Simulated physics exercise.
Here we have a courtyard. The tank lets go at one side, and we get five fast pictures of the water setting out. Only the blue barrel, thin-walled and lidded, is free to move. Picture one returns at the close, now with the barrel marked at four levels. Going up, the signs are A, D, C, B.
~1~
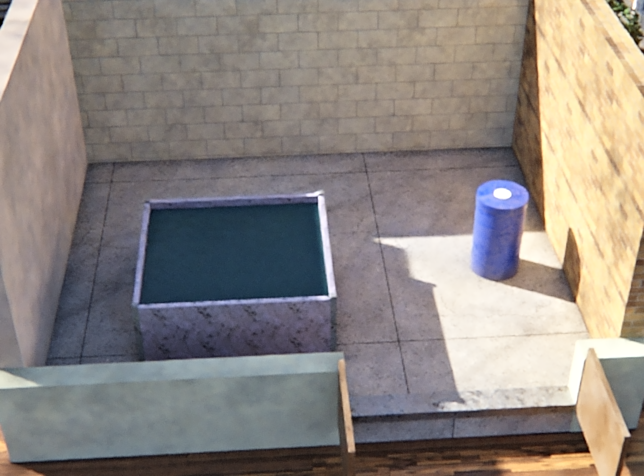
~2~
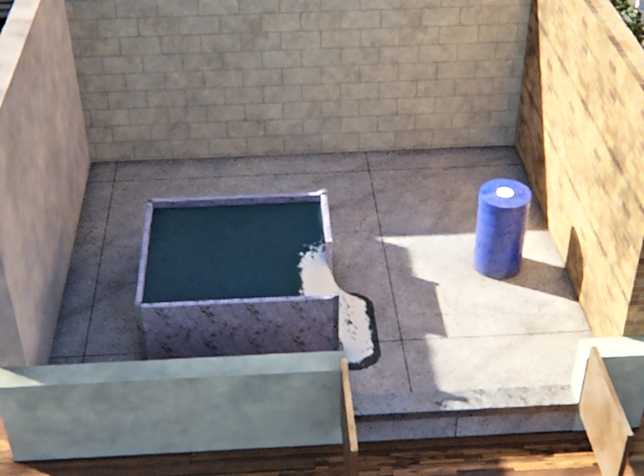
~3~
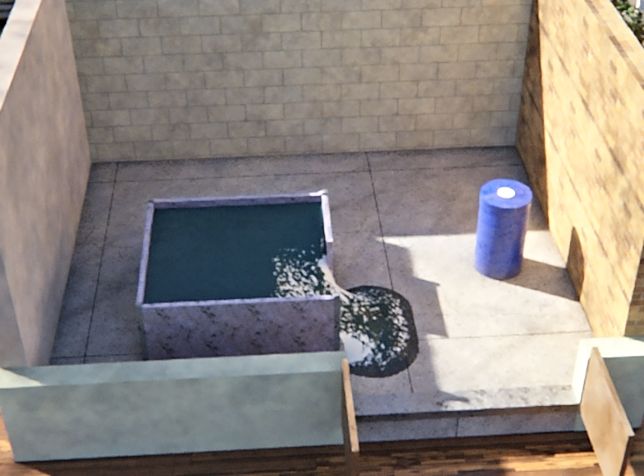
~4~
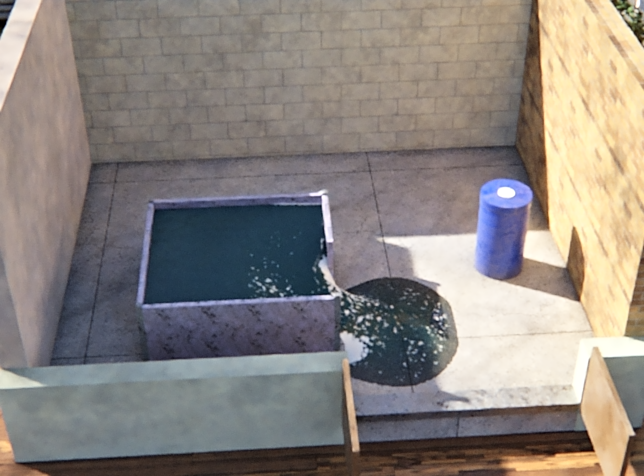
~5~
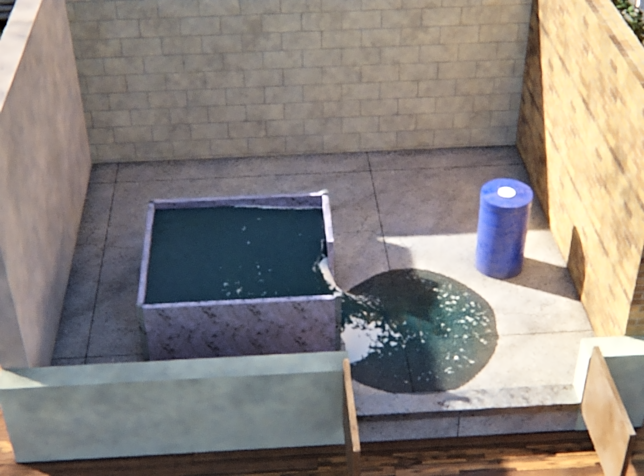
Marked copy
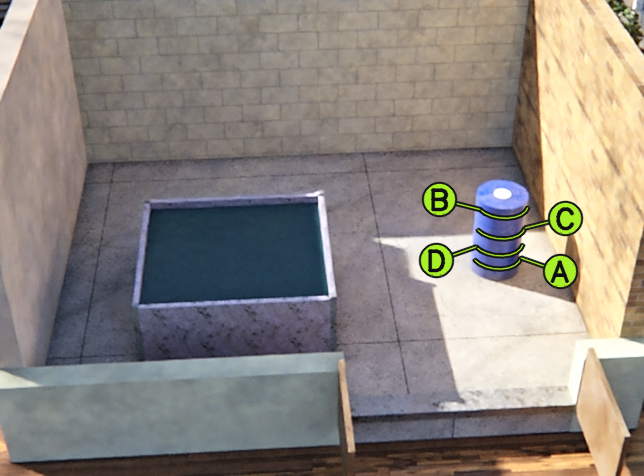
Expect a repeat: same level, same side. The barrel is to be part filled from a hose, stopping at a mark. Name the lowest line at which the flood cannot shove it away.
D is the one.
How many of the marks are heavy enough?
Three of them.
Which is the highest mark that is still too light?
It is A.
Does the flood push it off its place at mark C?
No, not at all.
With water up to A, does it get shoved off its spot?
Yes, that goes wrong.
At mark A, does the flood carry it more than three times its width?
No, less.
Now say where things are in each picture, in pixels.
Lid of the blue barrel at (503, 195); tank full, its middle at (235, 253); open gate at (460, 350), in the first frame.
In the second frame, 2 % of the ground wet, in view closest to the barrel at (360, 302).
In the third frame, 4 % of the ground wet, in view closest to the barrel at (392, 296).
In the fourth frame, 7 % of the ground wet, in view closest to the barrel at (424, 290).
Lid of the blue barrel at (507, 193); 11 % of the ground wet, in view closest to the barrel at (448, 281), in the fifth frame.
On the marked copy, A at (501, 269); B at (507, 218); C at (504, 238); D at (502, 255); from the bottom up A, D, C, B.
With A, it is pushed about twice its own width away.
With B, it does not move.
With C, it does not move.
With D, it does not move.
